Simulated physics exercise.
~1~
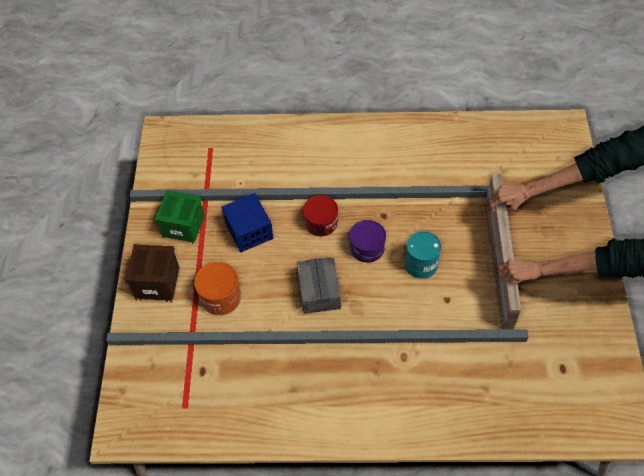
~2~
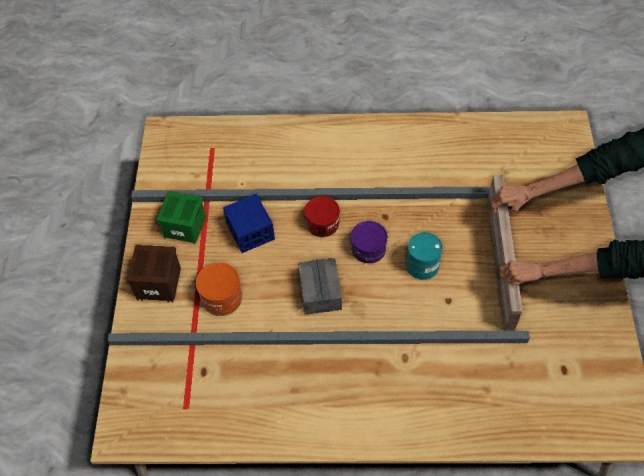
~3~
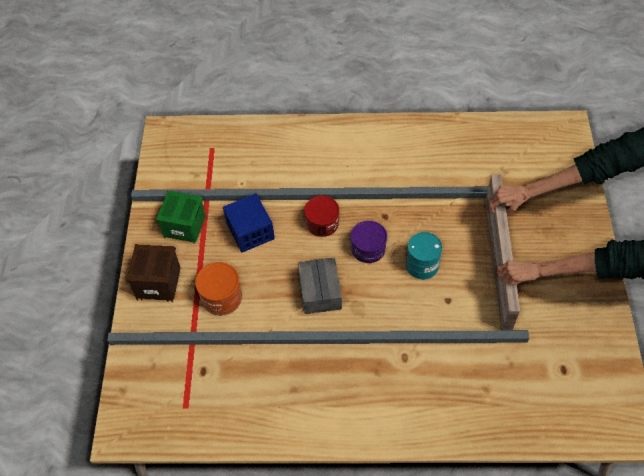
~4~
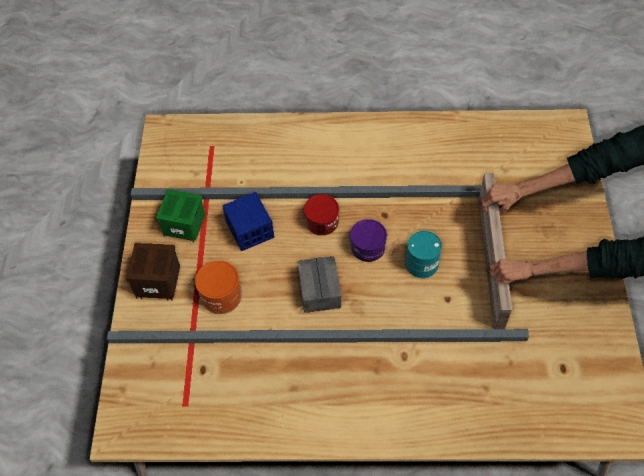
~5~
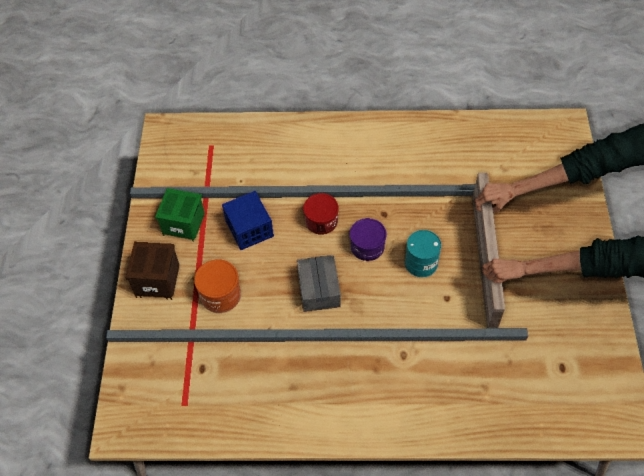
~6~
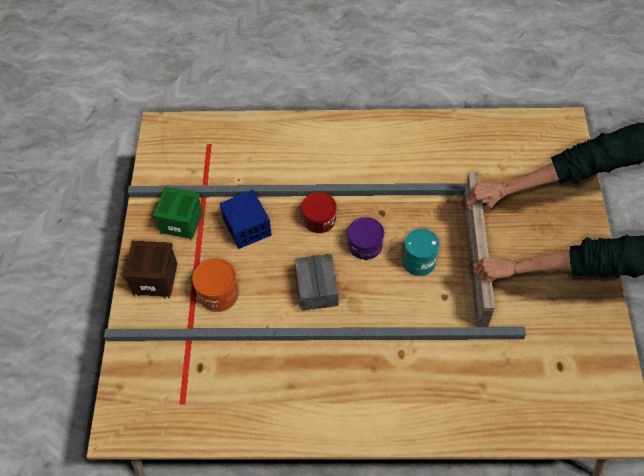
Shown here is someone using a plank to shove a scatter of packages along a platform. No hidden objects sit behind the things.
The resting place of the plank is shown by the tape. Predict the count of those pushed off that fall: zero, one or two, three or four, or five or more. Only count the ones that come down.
Lost: One or two.
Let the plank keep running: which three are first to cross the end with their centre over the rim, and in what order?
Green tote, brown tote, orange pail.
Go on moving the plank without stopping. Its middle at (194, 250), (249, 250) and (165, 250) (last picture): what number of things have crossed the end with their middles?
2, 0 and 4.
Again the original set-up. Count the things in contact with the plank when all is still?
That makes 4.
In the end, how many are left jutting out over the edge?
The total would be 1.
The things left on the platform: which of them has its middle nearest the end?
Answer: The orange pail.
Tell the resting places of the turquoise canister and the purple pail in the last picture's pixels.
Turquoise canister at about (178, 260), purple pail at about (181, 234).
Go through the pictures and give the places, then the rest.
Brown tote (154, 274); green tote (181, 217); orange pail (219, 289); plank (502, 250); tape (199, 265), in the first picture.
Green tote (182, 218); red pail (322, 217), in the second picture.
Orange pail (220, 289); plank (501, 251), in the third picture.
Brown tote (155, 272); turquoise canister (423, 255), in the fourth picture.
Green tote (181, 215); blue crate (248, 221), in the fifth picture.
Brown tote (152, 270); green tote (179, 214); orange pail (216, 286); plank (478, 248); tape (197, 261), in the sixth picture.
Early on, none off yet; brown tote at rest near (152, 270); green tote at rest near (179, 214); orange pail at rest near (216, 286).
A while later, none off yet; brown tote at rest near (152, 270); green tote at rest near (179, 214); orange pail travelled a little near (210, 286).
Finally, the number that fall off is one or two; lost, green tote and brown tote.
